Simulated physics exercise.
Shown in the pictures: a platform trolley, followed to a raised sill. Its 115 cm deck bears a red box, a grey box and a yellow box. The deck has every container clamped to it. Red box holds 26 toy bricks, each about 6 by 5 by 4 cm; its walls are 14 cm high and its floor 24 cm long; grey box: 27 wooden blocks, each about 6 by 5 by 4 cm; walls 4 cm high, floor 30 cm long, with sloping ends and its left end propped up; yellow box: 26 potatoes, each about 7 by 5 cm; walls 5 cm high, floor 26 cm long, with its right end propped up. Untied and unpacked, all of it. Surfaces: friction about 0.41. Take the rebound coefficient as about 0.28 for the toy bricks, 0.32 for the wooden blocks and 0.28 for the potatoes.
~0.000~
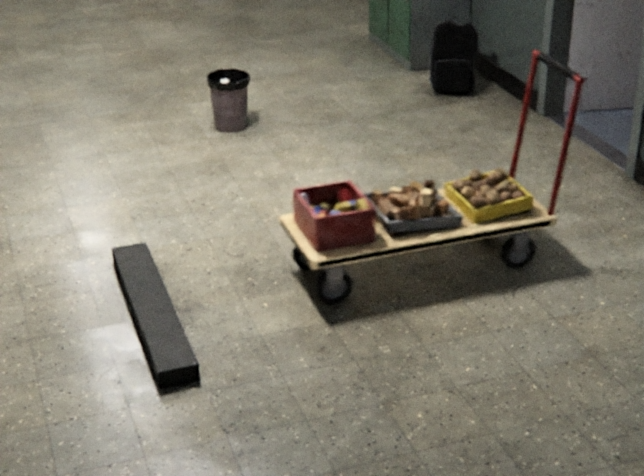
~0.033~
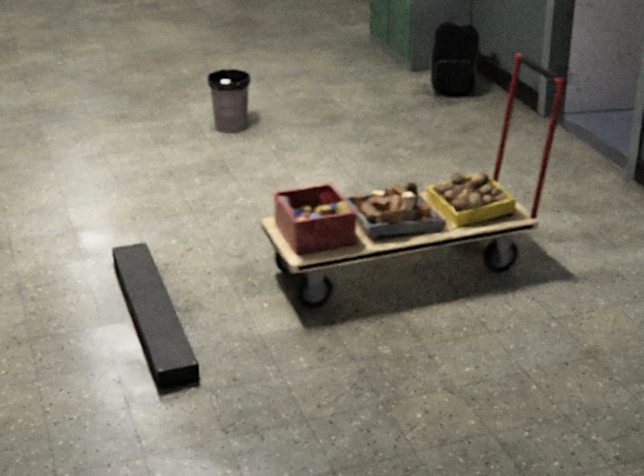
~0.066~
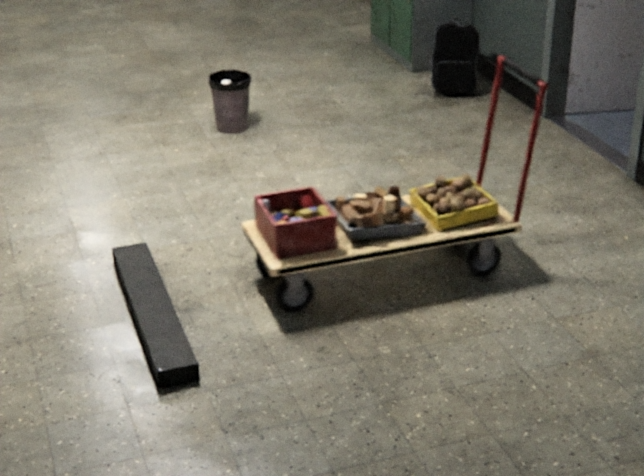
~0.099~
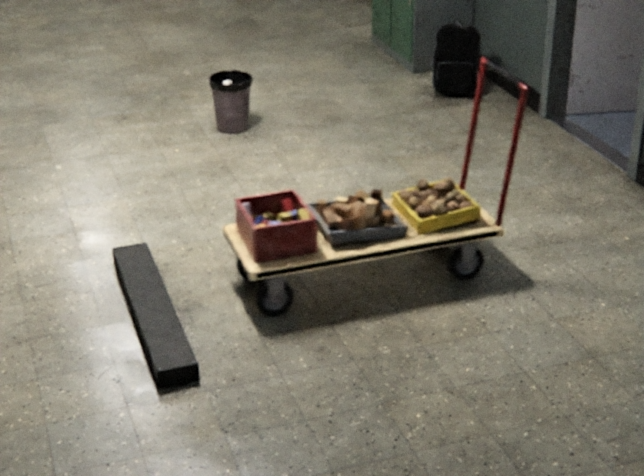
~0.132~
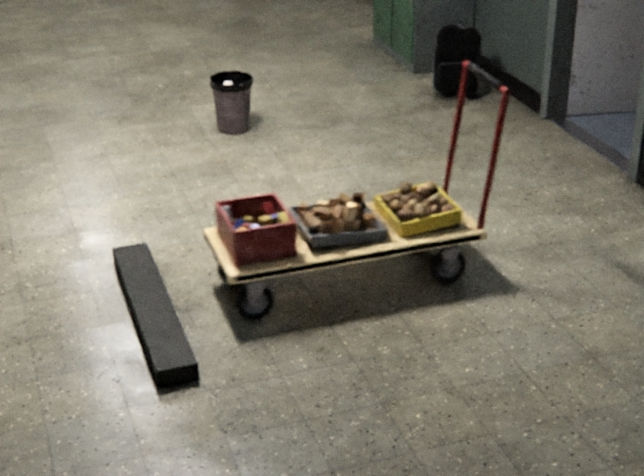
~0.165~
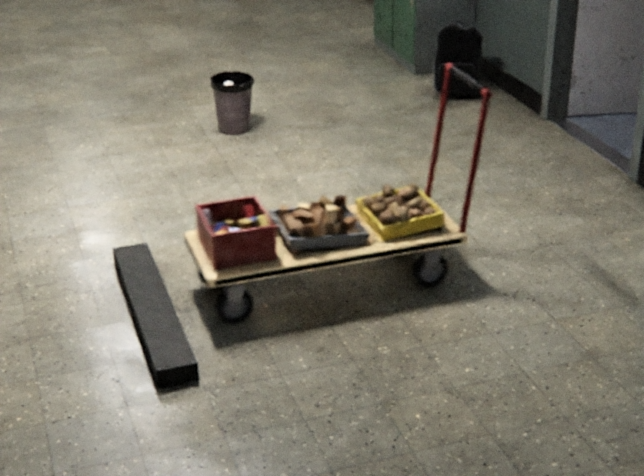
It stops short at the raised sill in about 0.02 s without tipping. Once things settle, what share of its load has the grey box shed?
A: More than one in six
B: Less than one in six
More than one in six.
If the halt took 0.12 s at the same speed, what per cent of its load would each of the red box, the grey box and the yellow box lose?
You'd end up with red box at 0 %, grey box at 40 % and yellow box at 40 %.
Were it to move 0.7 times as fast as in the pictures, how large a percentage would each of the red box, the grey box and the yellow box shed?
In that case the red box sheds 0 per cent, the grey box 30 per cent and the yellow box 30 per cent.
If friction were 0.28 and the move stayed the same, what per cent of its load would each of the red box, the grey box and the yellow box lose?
You'd see red box shed 20 percent, grey box shed 50 percent, and yellow box shed 40 percent.
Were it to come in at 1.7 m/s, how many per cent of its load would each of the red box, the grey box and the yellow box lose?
In that case the red box sheds 0 per cent of its load, the grey box 30 per cent, and the yellow box 30 per cent.
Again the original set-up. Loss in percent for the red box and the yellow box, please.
I'd estimate red box near 5 and yellow box near 40 per cent.
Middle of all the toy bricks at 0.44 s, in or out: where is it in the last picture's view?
Somewhere around pixel (195, 243).
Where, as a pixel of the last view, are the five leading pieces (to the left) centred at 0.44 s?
Their centre is around (174, 241).
After 0.22 s, the wheels strike.
After 0.32 s, 0 of 26 out of the red box, 5 of 27 out of the grey box and 5 of 26 out of the yellow box.
After 0.44 s, 0 of 26 out of the red box, 7 of 27 out of the grey box and 8 of 26 out of the yellow box.
After 0.67 s, 1 of 26 out of the red box, 12 of 27 out of the grey box and 9 of 26 out of the yellow box.
Outcome (at 1.17 s), 1 of 26 out of the red box, 13 of 27 out of the grey box and 10 of 26 out of the yellow box. Asked share, 13 of 27, 48 per cent.
